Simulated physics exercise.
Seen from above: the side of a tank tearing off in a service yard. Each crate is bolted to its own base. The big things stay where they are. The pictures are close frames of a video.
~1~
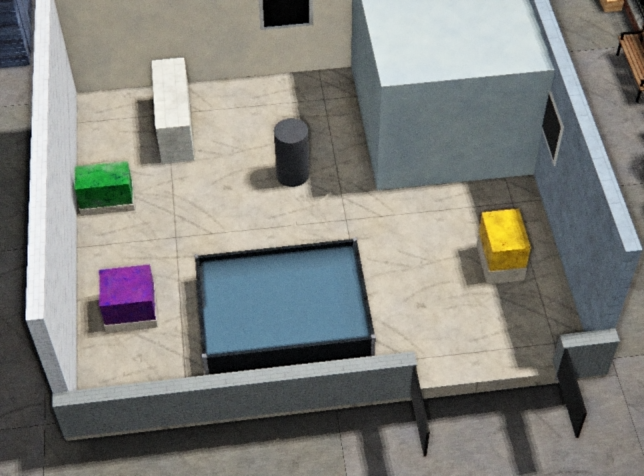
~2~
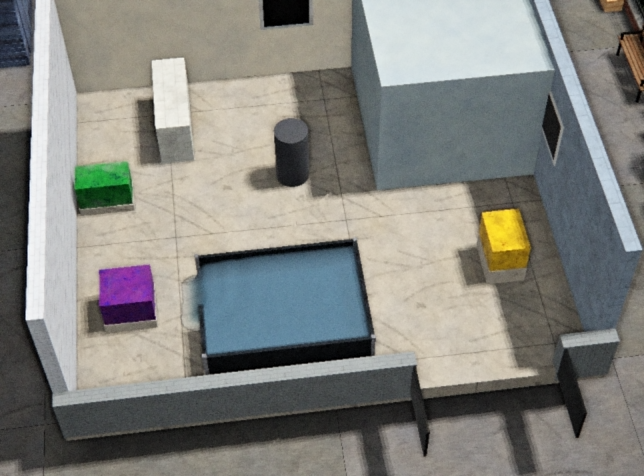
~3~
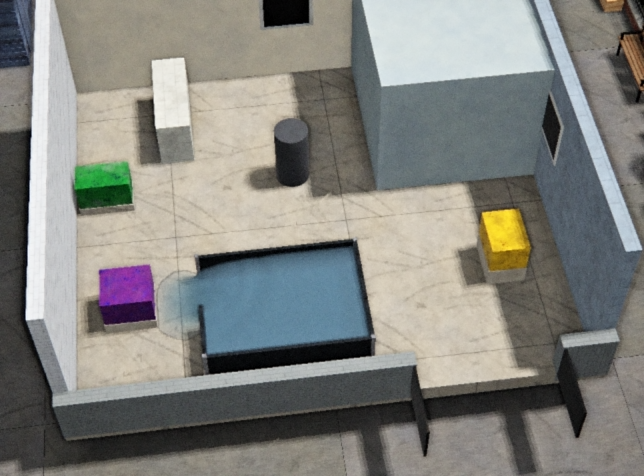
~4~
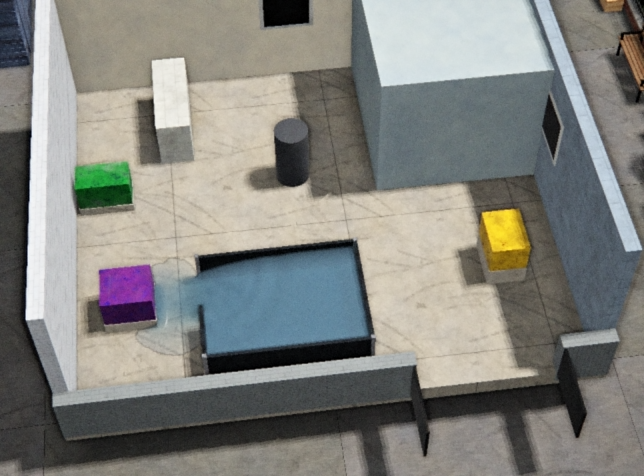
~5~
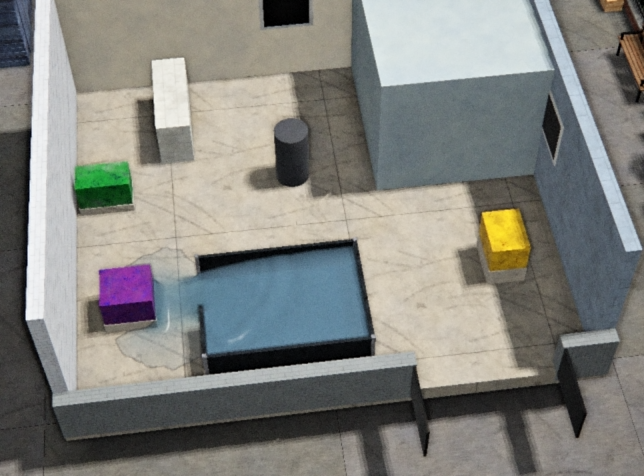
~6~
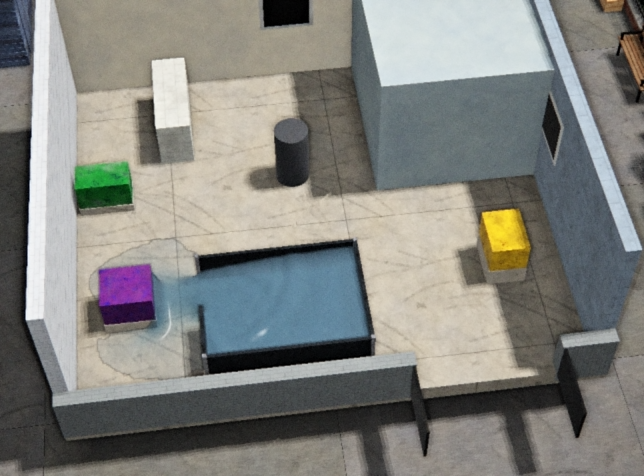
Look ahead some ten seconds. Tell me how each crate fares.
In the end: The purple crate is wetted; the yellow crate escapes dry; the green crate is wetted.
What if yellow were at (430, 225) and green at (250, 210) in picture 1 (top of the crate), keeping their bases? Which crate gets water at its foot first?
The purple one.
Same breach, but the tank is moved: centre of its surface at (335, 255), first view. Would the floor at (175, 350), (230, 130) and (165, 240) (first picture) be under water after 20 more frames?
In turn: Covered, dry, wet.
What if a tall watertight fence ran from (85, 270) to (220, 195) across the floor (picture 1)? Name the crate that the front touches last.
That is the one in yellow.
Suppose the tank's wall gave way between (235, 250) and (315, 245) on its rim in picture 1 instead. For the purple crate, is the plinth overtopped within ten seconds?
One by one: Purple is spared.
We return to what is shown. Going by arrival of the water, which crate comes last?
Last comes the yellow one.
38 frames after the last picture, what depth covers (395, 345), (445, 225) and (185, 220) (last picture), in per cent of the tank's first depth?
In that order: 2, 0 and 6 per cent.
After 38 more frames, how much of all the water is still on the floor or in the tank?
Some 100 per cent.
A moment on, water covers 15 % of the floor; the purple crate water round its plinth, the yellow crate not reached, the green crate water round its plinth.
Next, water covers 25 % of the floor; the purple crate water round its plinth, the yellow crate not reached, the green crate water round its plinth.
Then, water covers 35 % of the floor; the purple crate water round its plinth, the yellow crate not reached, the green crate water round its plinth.
Later, water covers 60 % of the floor; the purple crate water round its plinth, the yellow crate not reached, the green crate water round its plinth.
In the end, water covers 80 % of the floor; the purple crate was topped, the yellow crate stayed above the water, the green crate was topped.
